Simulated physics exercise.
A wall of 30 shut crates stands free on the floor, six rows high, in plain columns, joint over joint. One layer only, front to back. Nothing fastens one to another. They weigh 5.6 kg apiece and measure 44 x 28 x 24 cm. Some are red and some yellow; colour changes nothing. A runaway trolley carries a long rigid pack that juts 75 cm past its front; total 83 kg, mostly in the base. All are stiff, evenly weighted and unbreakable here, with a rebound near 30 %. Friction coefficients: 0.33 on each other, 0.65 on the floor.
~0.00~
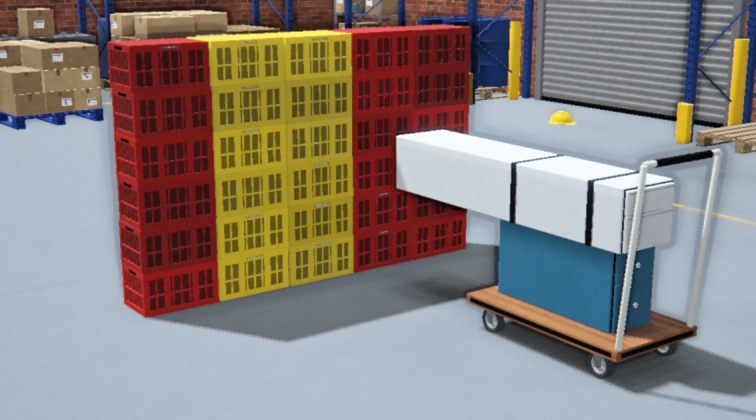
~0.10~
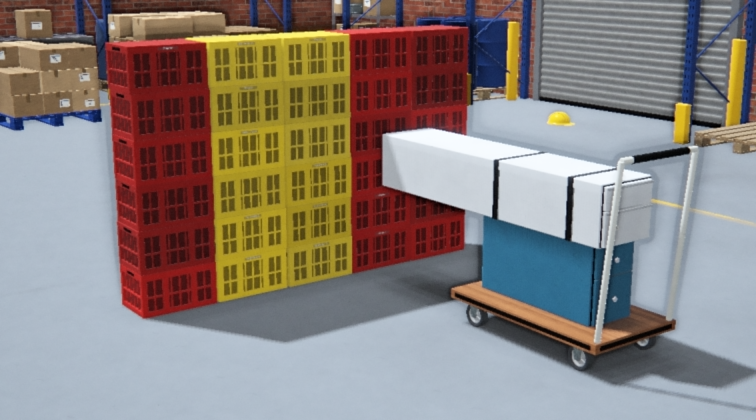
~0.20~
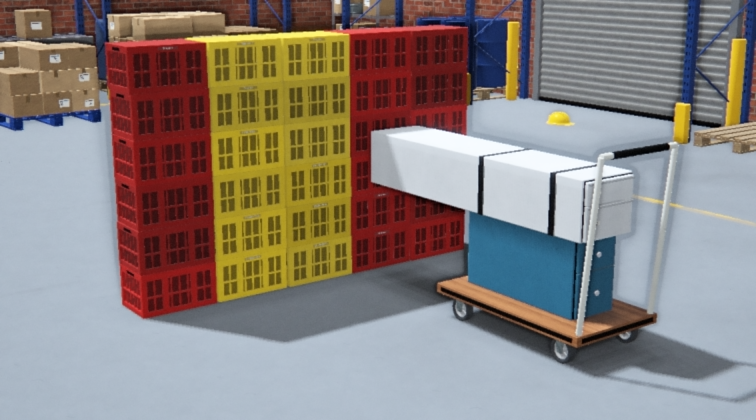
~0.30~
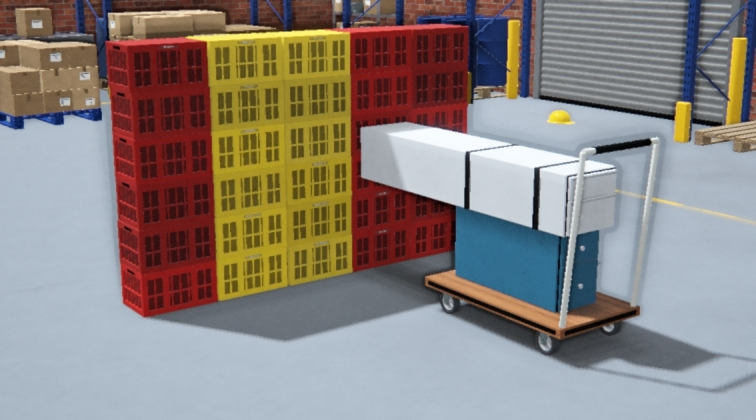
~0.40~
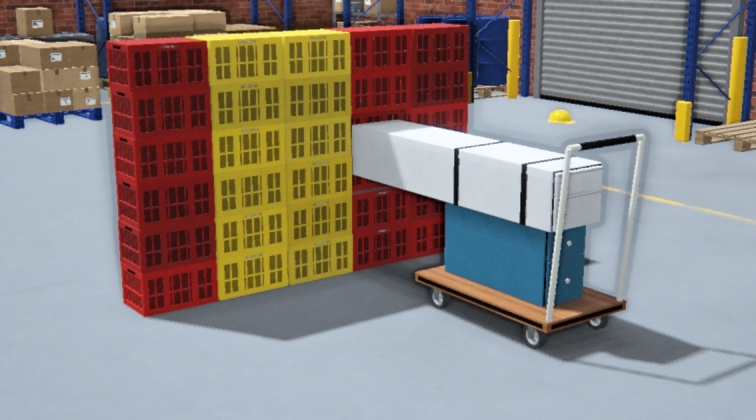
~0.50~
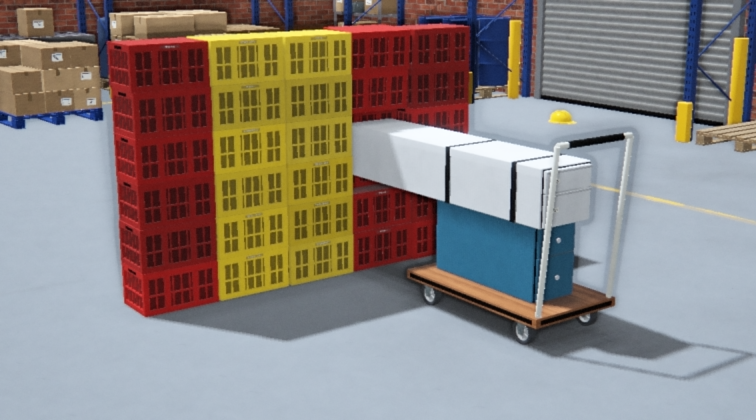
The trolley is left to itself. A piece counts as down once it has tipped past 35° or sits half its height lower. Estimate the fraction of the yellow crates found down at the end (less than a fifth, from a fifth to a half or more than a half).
The part is fewer than one in five.
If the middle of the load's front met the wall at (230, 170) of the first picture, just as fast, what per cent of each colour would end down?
Then red 20, yellow 30 per cent.
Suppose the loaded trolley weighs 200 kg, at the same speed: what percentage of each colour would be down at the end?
In that case red 20, yellow 0 per cent.
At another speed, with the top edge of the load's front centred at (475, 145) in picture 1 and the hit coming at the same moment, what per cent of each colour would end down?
In that case red 20, yellow 0 per cent.
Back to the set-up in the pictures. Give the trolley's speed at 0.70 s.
About 0.6 m/s.
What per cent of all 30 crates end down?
Roughly 15 per cent of them.
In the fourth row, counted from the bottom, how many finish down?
1 from that row.
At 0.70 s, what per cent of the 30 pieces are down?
0 per cent by then.
By 0.70 s, load 28 cm past the wall's line, still rolling; none of the 12 yellow crates down (0 of 30 in all colours); top yellow crate unmoved.
By 0.96 s, load 41 cm past the wall's line, still rolling; none of the 12 yellow crates down (4 of 30 in all colours); top yellow crate unmoved.
By 1.60 s, load 68 cm past the wall's line, still rolling; none of the 12 yellow crates down (5 of 30 in all colours); top yellow crate unmoved.
By 2.92 s, load 75 cm past the wall's line, stopped; none of the 12 yellow crates down (5 of 30 in all colours); top yellow crate unmoved.
When it is over (4.5 s), load 75 cm past the wall's line, stopped; none of the 12 yellow crates down (5 of 30 in all colours); top yellow crate unmoved; top red crate unmoved. That is 0 per cent. In pixels of the last frame, middles, top yellow crate near (305, 54), top red crate near (428, 46).
